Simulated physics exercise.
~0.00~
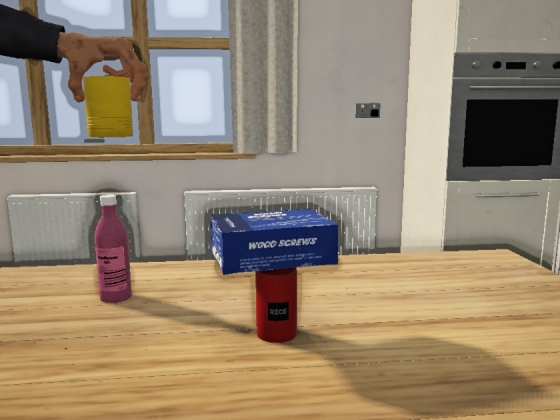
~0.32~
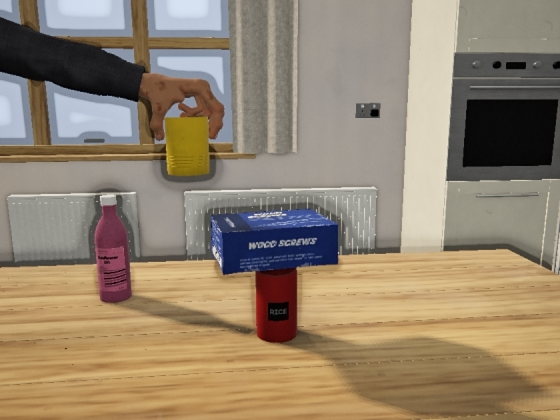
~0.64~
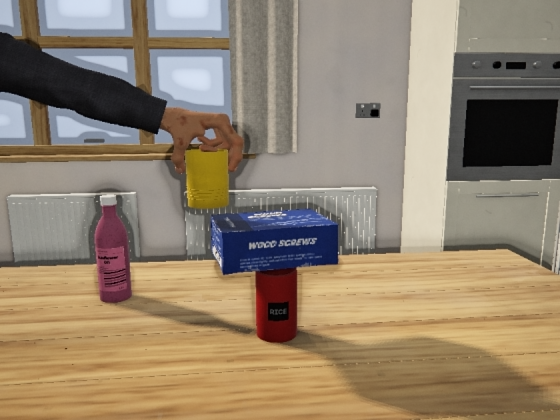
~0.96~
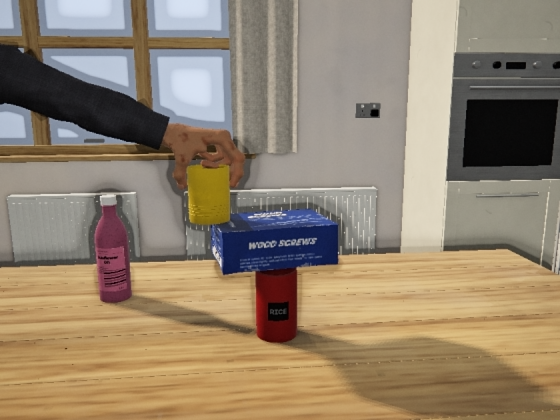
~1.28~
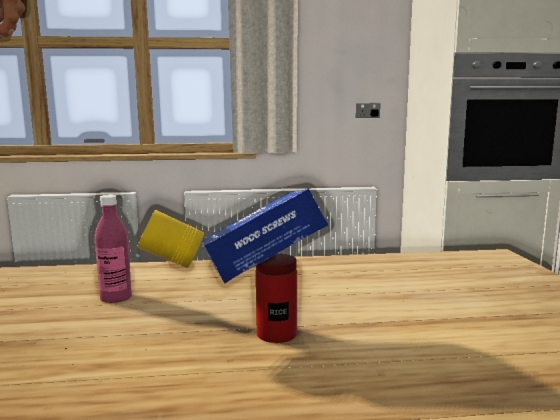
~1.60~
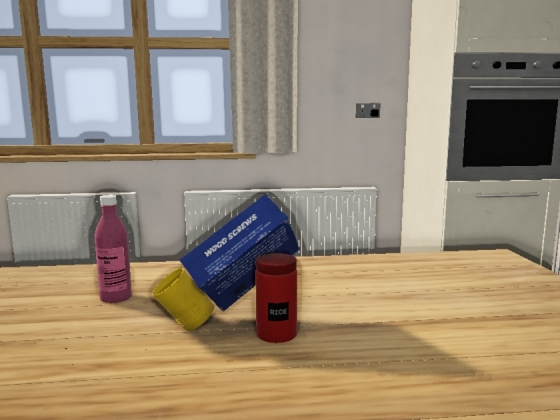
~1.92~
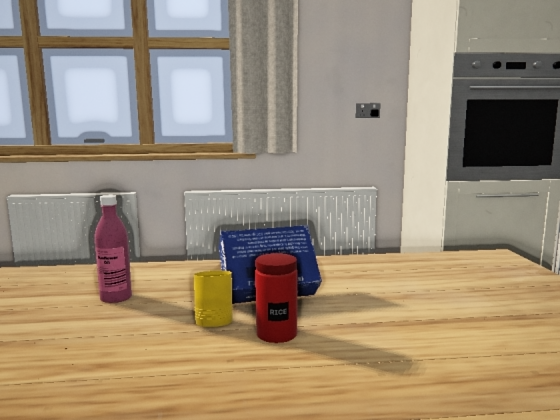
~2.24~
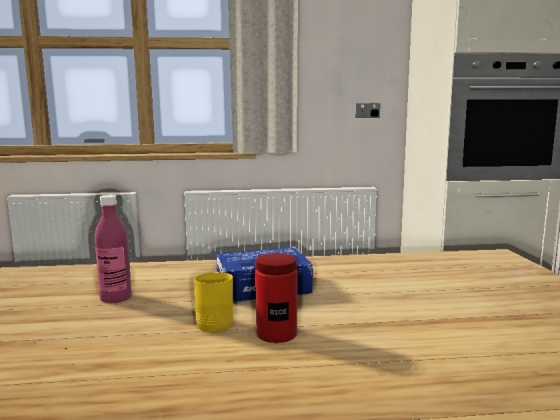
A hand sets a yellow cup on a blue box's left edge, and both fall.
